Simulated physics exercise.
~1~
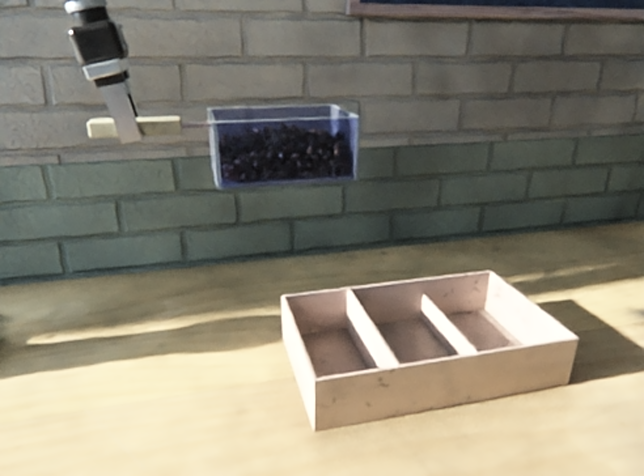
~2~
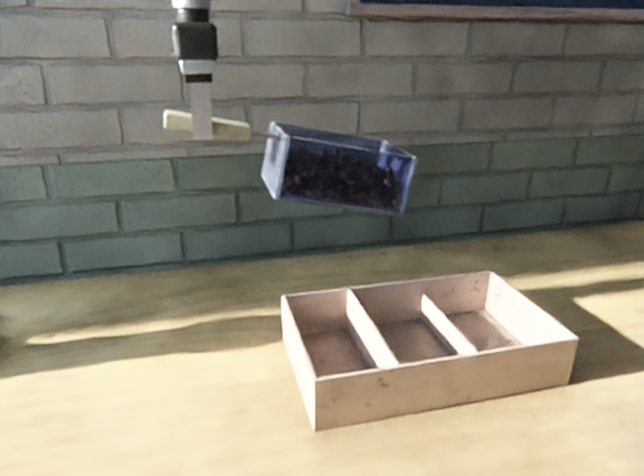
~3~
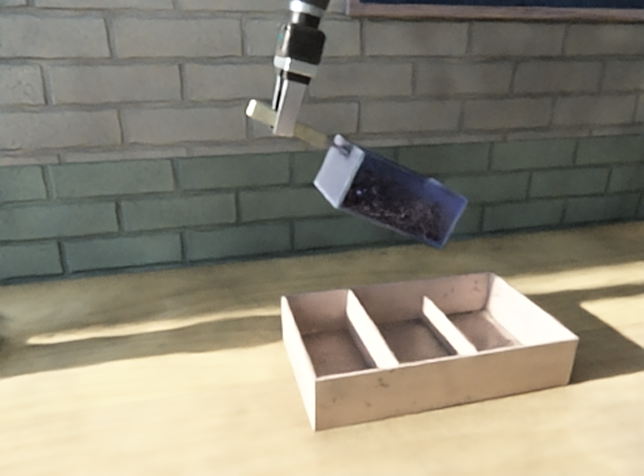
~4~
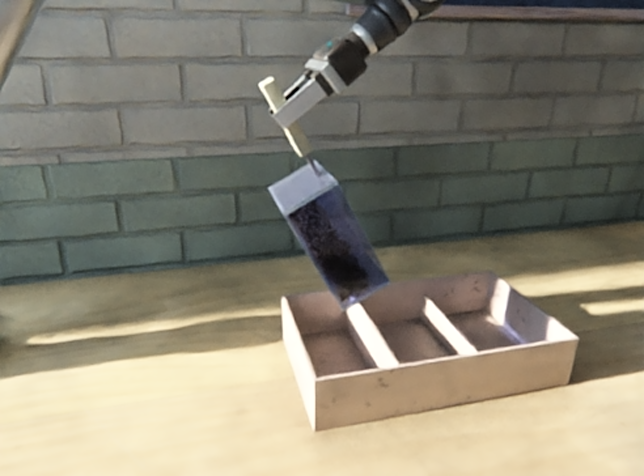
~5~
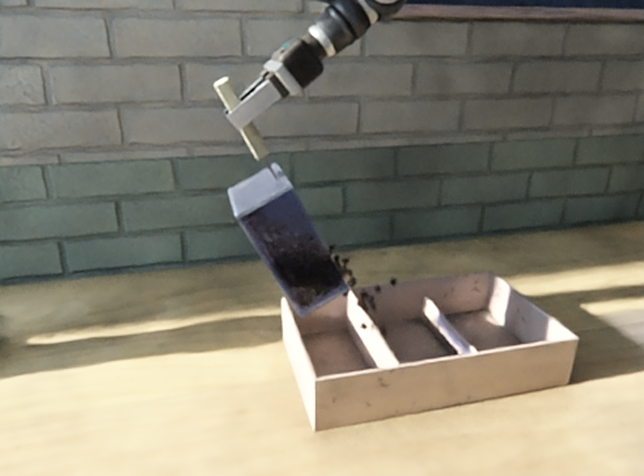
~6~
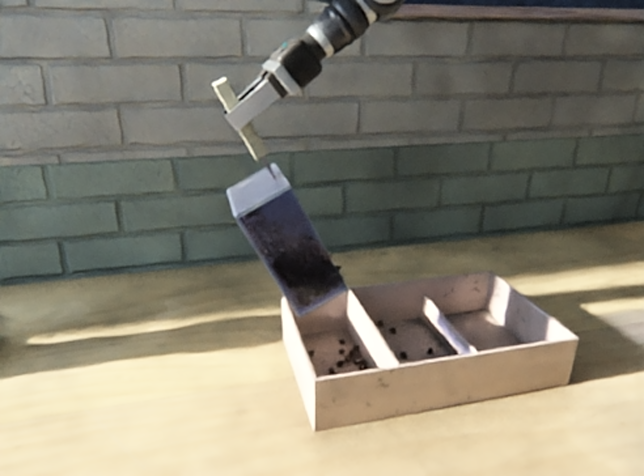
The clip shows a robot arm carrying a clear box of dark dried beans to the right, tilting it steeply over a divided crate on a table, then shifting left as a few beans spill into the left and middle parts, while most stay in the box.
